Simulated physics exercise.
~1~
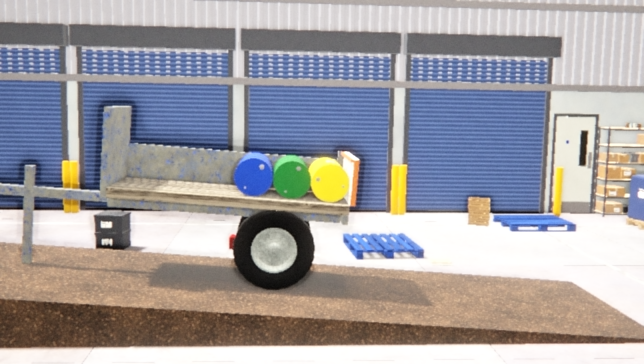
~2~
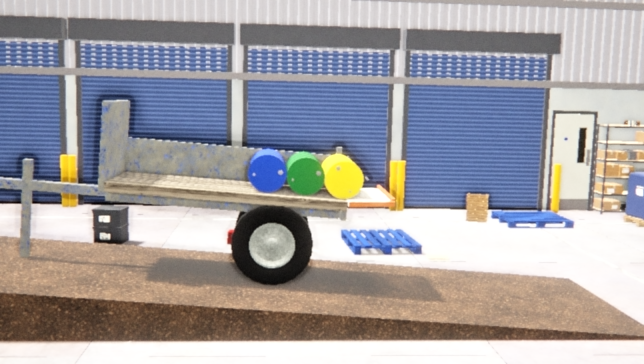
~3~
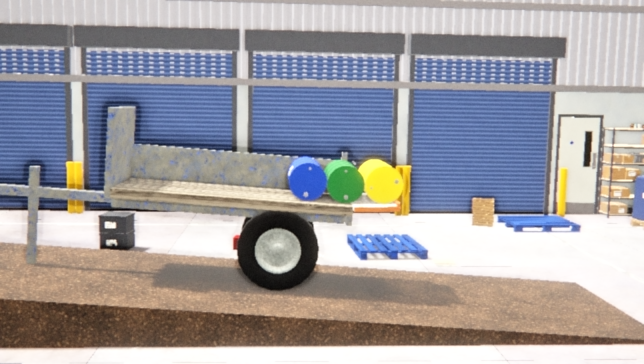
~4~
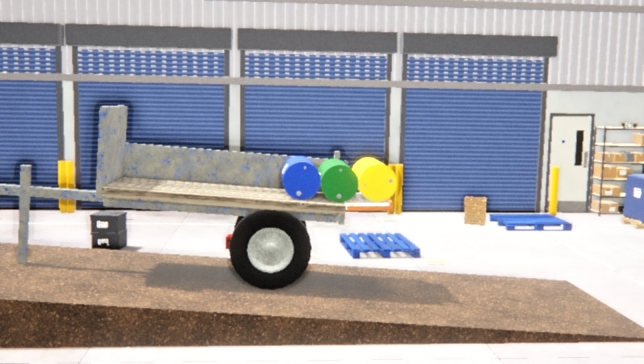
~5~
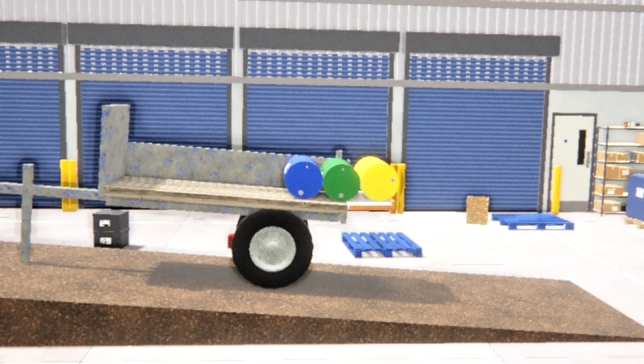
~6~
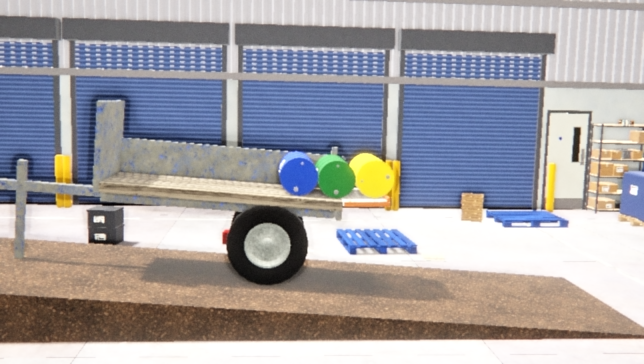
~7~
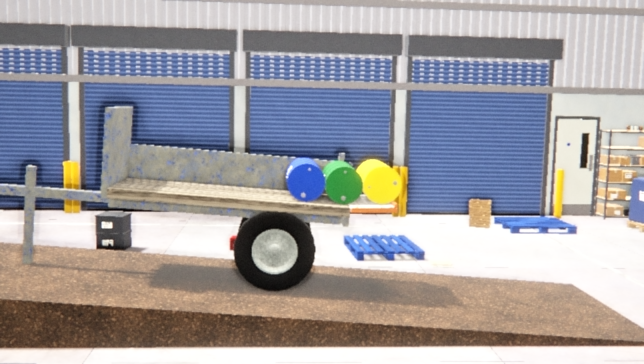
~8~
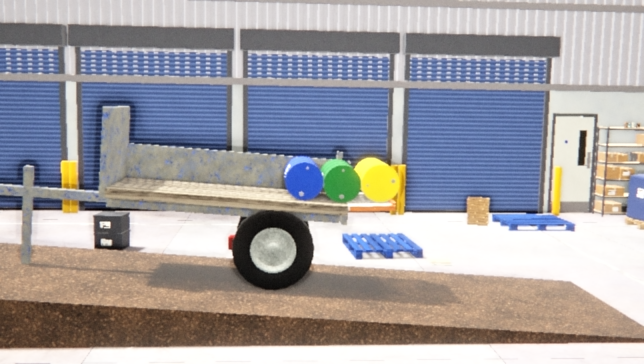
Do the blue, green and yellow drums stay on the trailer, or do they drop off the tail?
All three stay on. The blue and green drums remain on the bed, and the yellow one is held on the lowered tailgate.
